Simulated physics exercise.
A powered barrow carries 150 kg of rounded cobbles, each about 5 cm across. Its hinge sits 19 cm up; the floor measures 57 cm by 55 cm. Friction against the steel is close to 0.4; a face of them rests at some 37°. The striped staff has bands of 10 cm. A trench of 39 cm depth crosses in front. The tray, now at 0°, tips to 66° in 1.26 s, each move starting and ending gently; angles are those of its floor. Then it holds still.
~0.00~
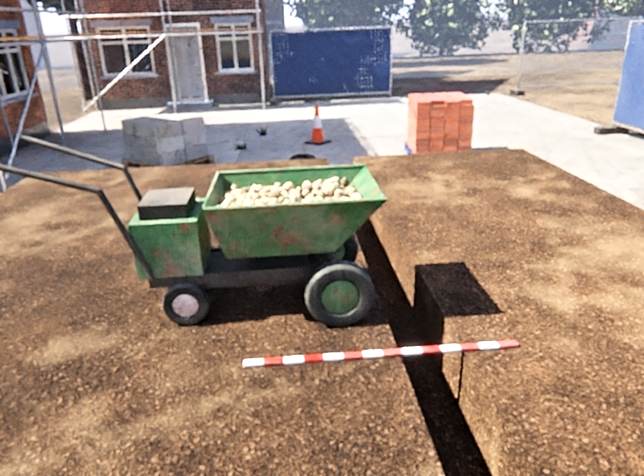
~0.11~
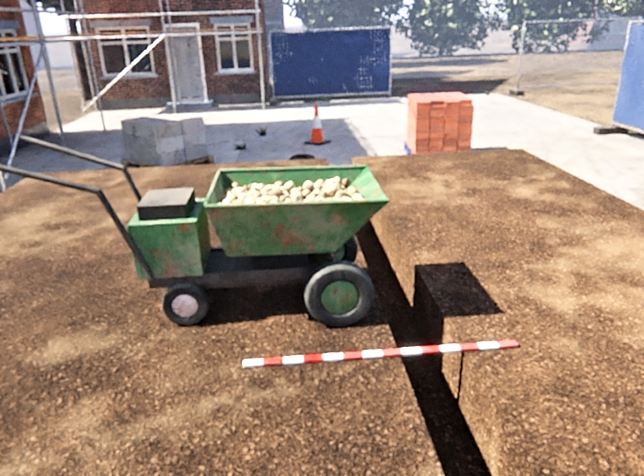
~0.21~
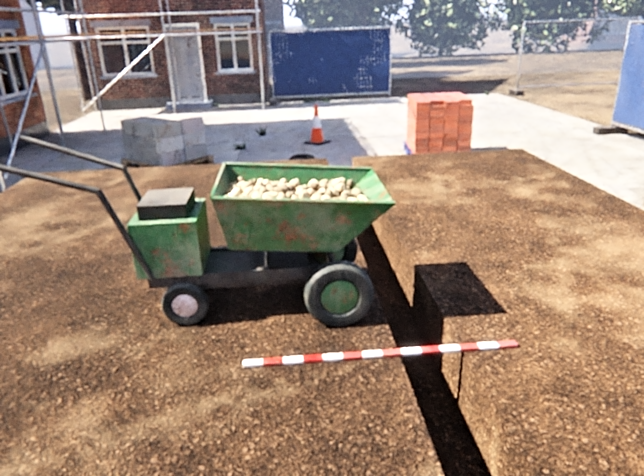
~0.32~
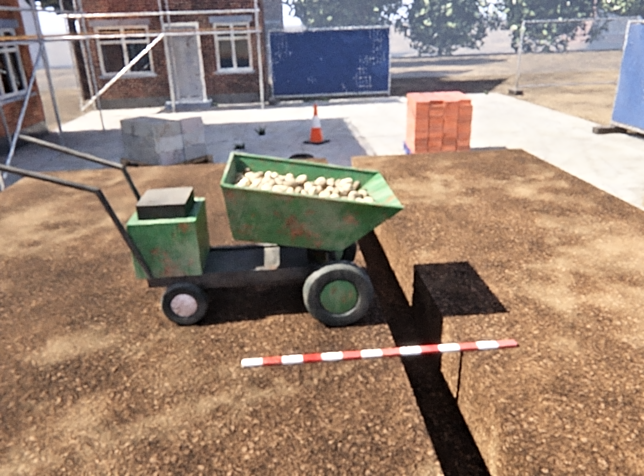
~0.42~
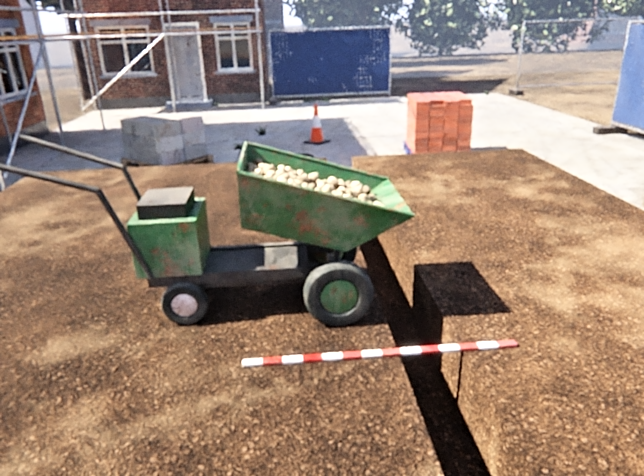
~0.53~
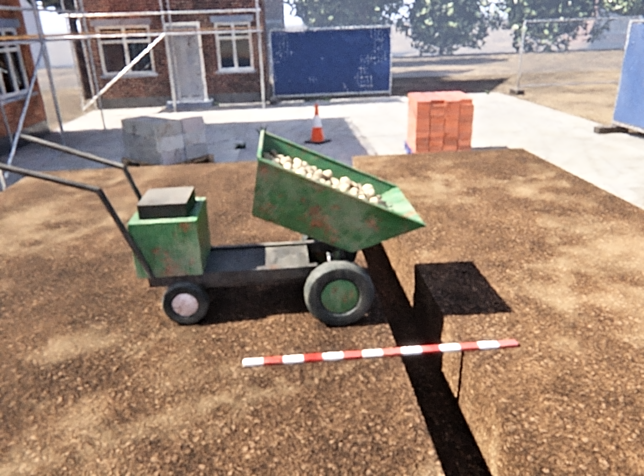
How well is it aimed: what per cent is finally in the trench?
Roughly 18 per cent ends in the trench.
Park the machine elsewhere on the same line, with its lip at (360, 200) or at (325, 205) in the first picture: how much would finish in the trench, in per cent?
First some 50, then 90 per cent.
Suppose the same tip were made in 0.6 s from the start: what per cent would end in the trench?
In that case some 10 per cent.
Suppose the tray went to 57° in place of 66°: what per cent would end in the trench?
Then about 15 per cent.
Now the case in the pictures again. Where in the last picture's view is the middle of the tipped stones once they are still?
Around (467, 285).
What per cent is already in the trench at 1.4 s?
Some 0 per cent.
After 0.9 s the floor is at 55°; 100 % in the tray; the foremost stones are at (439, 251).
After 1.4 s the floor is at 66°; 66 % in the tray, 34 % past the trench; the foremost stones are at (517, 290).
After 1.7 s the floor is at 66°; 31 % in the tray, 1 % in the trench, 69 % past the trench; the foremost stones are at (574, 276).
After 3.7 s the floor is at 66°; 2 % in the tray, 18 % in the trench, 80 % past the trench; the foremost stones are at (629, 274).
